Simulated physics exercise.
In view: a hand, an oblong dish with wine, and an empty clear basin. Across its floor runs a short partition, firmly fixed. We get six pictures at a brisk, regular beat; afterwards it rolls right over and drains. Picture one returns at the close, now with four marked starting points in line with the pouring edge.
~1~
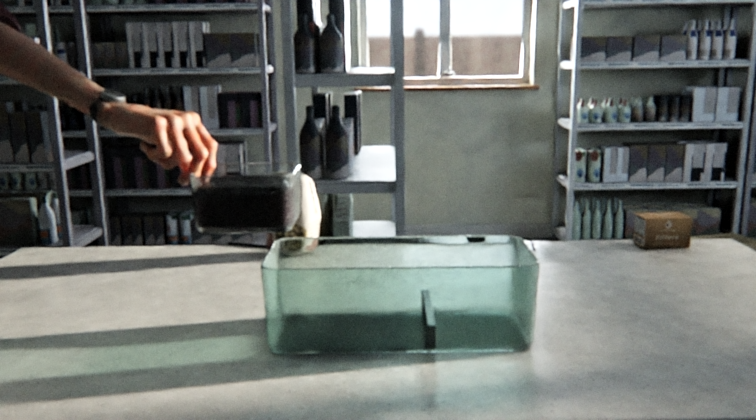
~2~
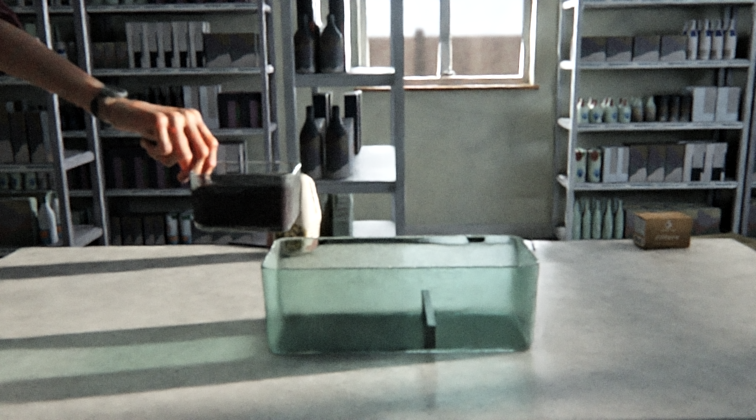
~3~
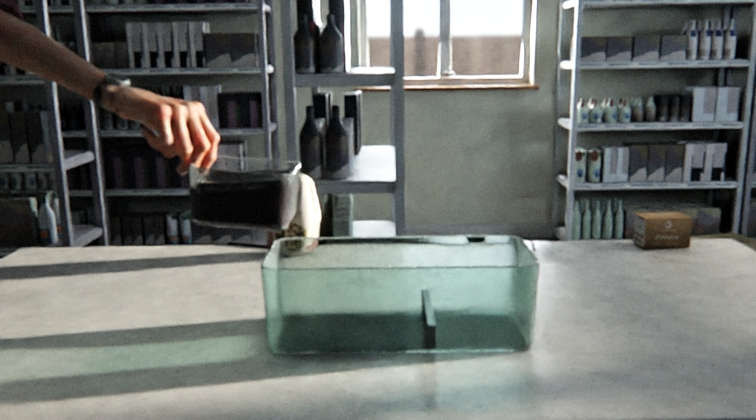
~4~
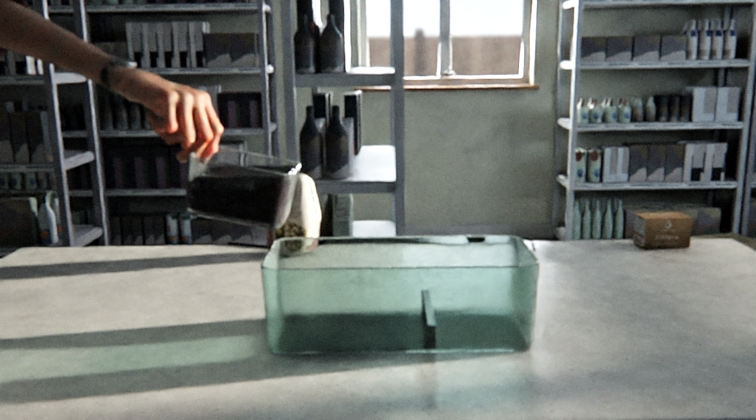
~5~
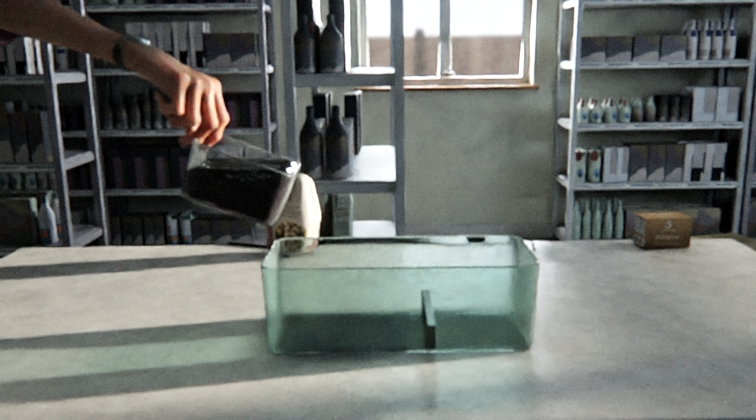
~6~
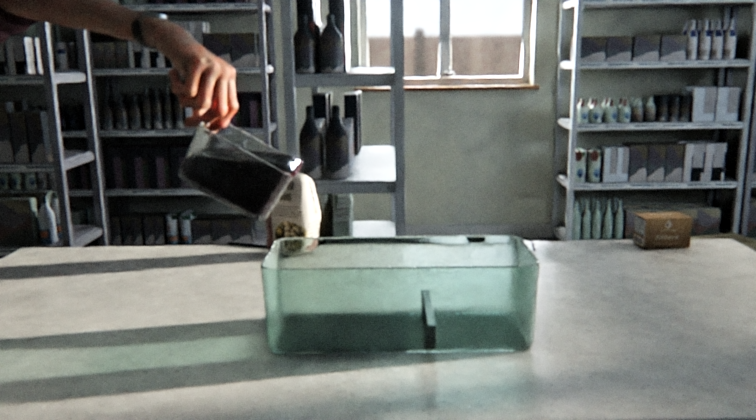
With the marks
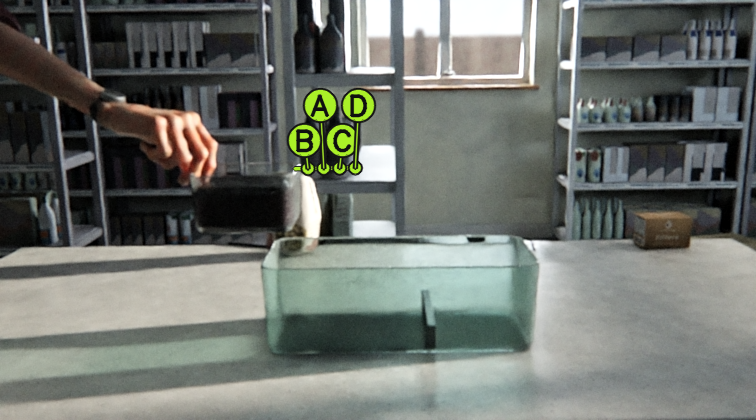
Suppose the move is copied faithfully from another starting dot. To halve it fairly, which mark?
Best: C.
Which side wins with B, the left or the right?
More ends on the left.
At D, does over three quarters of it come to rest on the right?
No.
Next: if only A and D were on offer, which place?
Place D.
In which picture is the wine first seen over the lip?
In picture 6.
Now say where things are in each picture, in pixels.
In the first frame, upright, lip at (295, 168); basin from (268, 351) to (533, 348); top of the wall at (428, 306); nothing has left yet.
In the second frame, upright, lip at (295, 168); nothing has left yet.
In the third frame, tipped about 5°, lip at (295, 168); nothing has left yet.
In the fourth frame, tipped about 12°, lip at (295, 168); nothing has left yet.
In the fifth frame, tipped about 20°, lip at (295, 168); nothing has left yet.
In the sixth frame, tipped about 30°, lip at (295, 168); wine is over the lip, down to (295, 168).
On the marked copy, A at (323, 168); B at (308, 168); C at (339, 168); D at (355, 167).
With A, about 71 % ends left of the wall and 27 % right of it.
With B, about 78 % ends left of the wall and 17 % right of it; 5 % is lost outside.
With C, about 51 % ends left of the wall and 47 % right of it; 3 % is lost outside.
With D, about 38 % ends left of the wall and 59 % right of it; 3 % is lost outside.
